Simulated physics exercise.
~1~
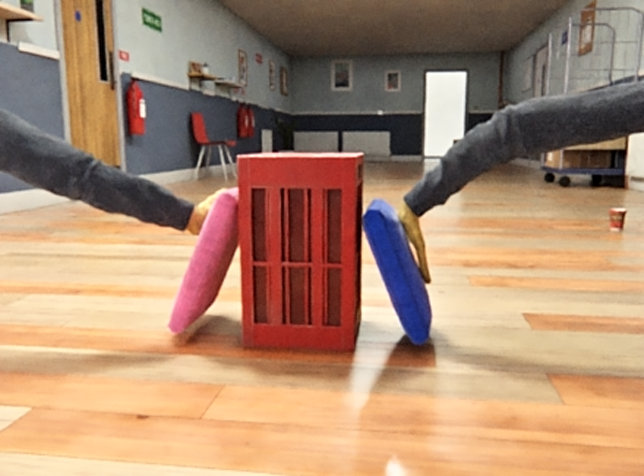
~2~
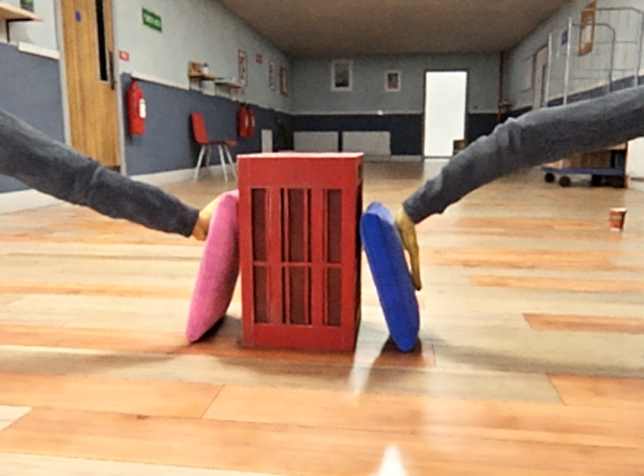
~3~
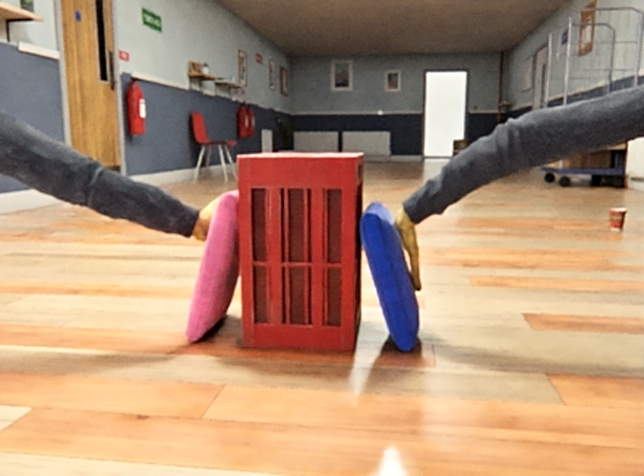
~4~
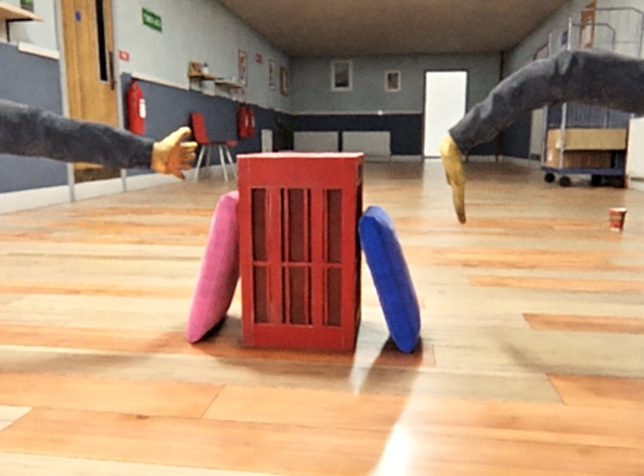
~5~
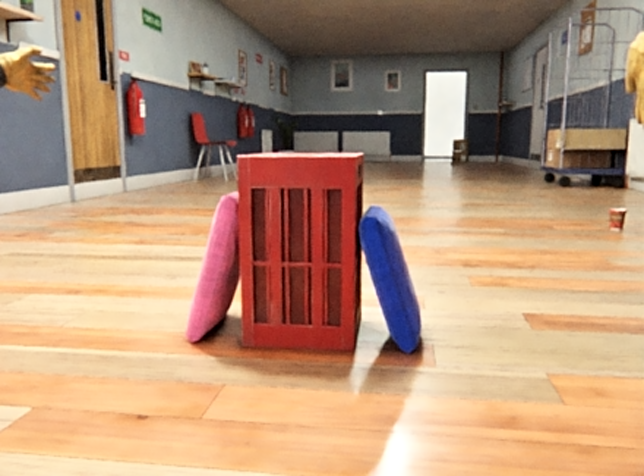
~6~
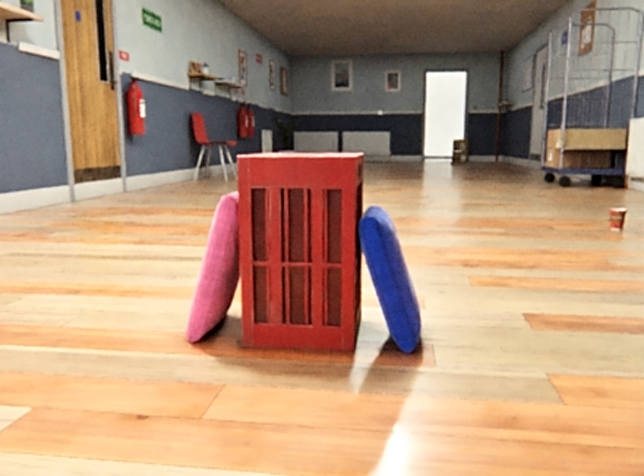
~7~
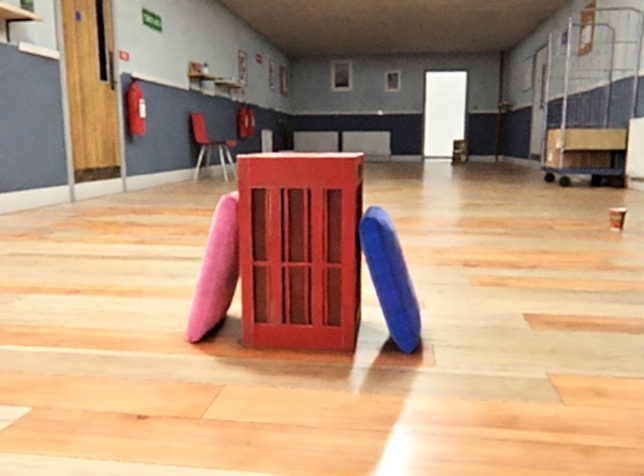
The clip shows two gloved hands pressing a pink pillow and a blue soft bag against the left and right sides of a red crate, shifting them slightly inward. The hands then let go and withdraw out of view, and both items stay leaning against the crate.
